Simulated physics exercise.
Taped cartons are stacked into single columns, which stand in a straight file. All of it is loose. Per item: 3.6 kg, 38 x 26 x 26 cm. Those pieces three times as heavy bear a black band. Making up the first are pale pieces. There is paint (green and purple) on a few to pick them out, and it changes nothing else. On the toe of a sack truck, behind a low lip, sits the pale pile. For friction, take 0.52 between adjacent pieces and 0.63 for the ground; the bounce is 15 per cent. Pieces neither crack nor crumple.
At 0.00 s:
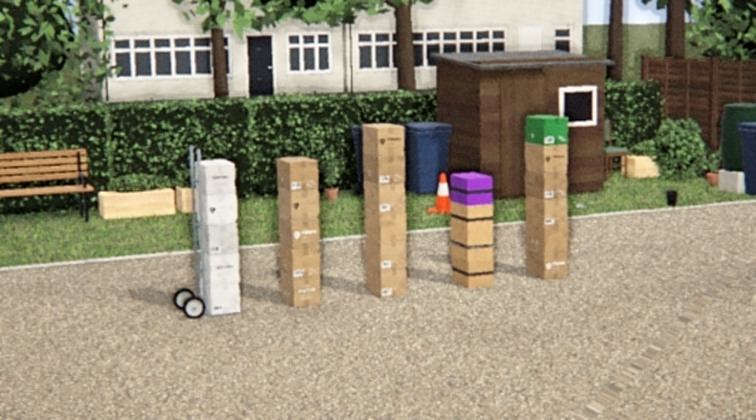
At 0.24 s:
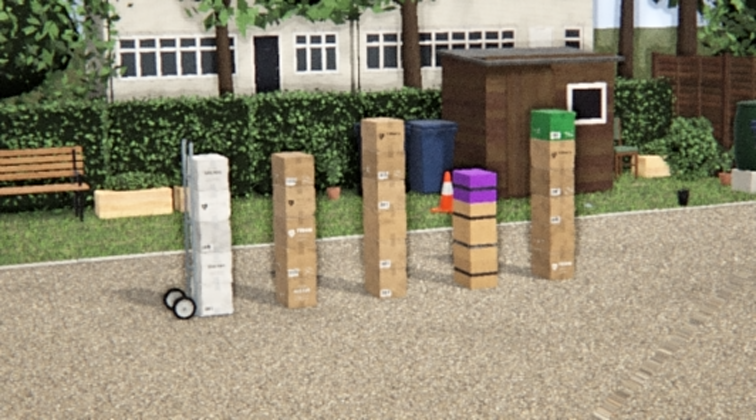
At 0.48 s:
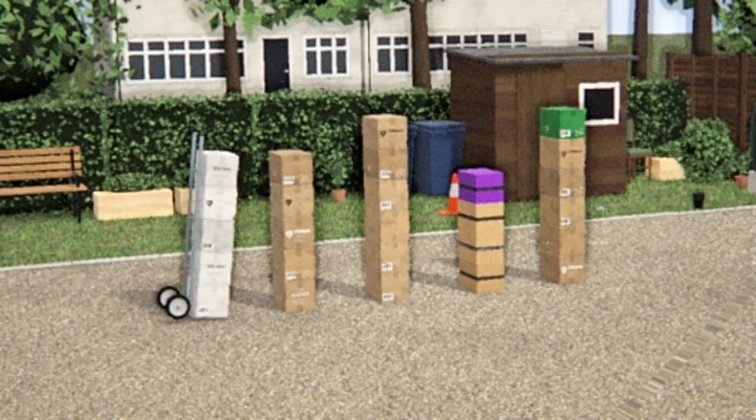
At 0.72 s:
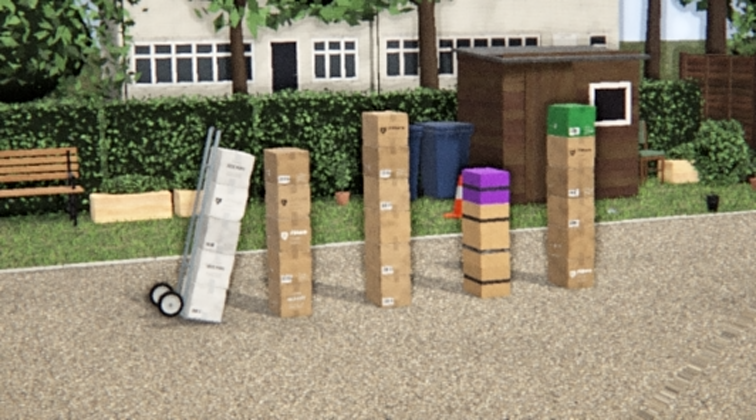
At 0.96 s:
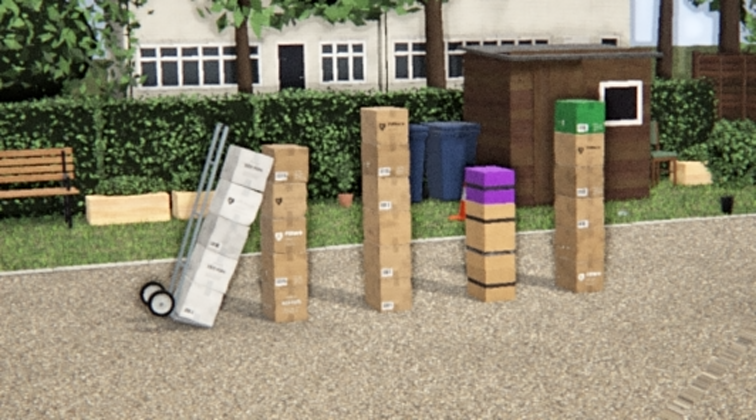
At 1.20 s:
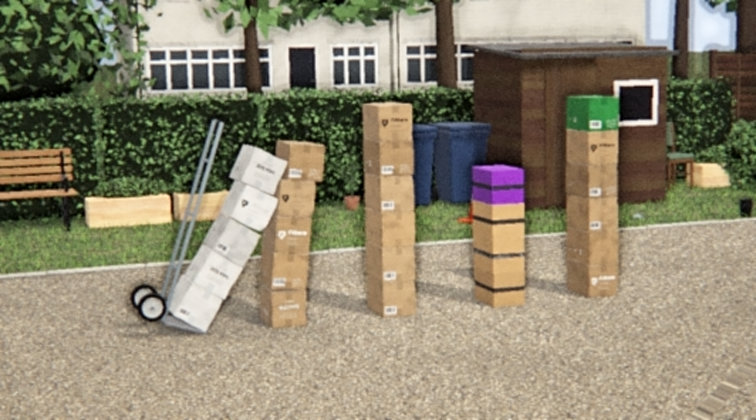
A sack truck tilting forward on gravel, its column of pale boxes leaning right against the nearest stack of brown cartons.
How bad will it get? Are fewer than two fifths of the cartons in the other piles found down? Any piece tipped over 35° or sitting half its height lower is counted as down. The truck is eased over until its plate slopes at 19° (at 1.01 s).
No, more than two fifths are.
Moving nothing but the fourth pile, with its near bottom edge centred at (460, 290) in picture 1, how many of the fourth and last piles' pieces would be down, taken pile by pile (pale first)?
Pile by pile: Fourth 4, last 5.
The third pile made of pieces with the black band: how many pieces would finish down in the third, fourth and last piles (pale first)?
Third: 6; fourth: 4; last: 6.
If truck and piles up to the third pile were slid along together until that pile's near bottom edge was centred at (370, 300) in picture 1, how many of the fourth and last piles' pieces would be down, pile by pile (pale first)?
Fourth 4, last 6.
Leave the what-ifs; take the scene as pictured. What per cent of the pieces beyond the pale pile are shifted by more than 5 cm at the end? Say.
It is 100 per cent.
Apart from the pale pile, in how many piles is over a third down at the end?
Tally: 4.
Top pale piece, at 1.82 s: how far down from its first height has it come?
Roughly 40 cm lower.
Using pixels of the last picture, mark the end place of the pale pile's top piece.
In the last view it ends up close to (356, 248).
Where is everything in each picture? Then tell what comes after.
In the first frame (we follow the side turned to the camera; the camera moves round a little), truck frame (200, 183) 0° forward; green carton (556, 132); purple carton (480, 192); no other piece has moved.
In the second frame, truck frame (192, 178) 1° forward; green carton (563, 127).
In the third frame, truck frame (199, 172) 6° forward, top of the pale pile leaning 6°; purple carton (490, 189); no other piece has moved.
In the fourth frame, truck frame (212, 167) 14° forward, top of the pale pile leaning 14°; purple carton (495, 189); no other piece has moved.
In the fifth frame, truck frame (216, 165) 19° forward, top of the pale pile leaning 20°; purple carton (499, 188); one has shifted.
In the sixth frame, truck frame (210, 162) 19° forward, top of the pale pile leaning 26°; green carton (604, 114); purple carton (508, 187); steepest lean 6°, the carton at (290, 272); 4 stirred so far.
Around 1.82 s, 5 of the pale pile down; 3 of the 21 other cartons down.
Around 2.72 s, 5 of the pale pile down; 11 of the 21 other cartons down; purple carton tipped 16°.
Around 3.74 s, 5 of the pale pile down; 21 of the 21 other cartons down; green carton tipped 36°, 83 cm lower; purple carton 52 cm lower.
Finally (5.8 s), 5 of the pale pile down; 21 of the 21 other cartons down; green carton on its side; purple carton 53 cm lower. That is 100 per cent. Seen by the last camera, middles, purple carton near (654, 241).
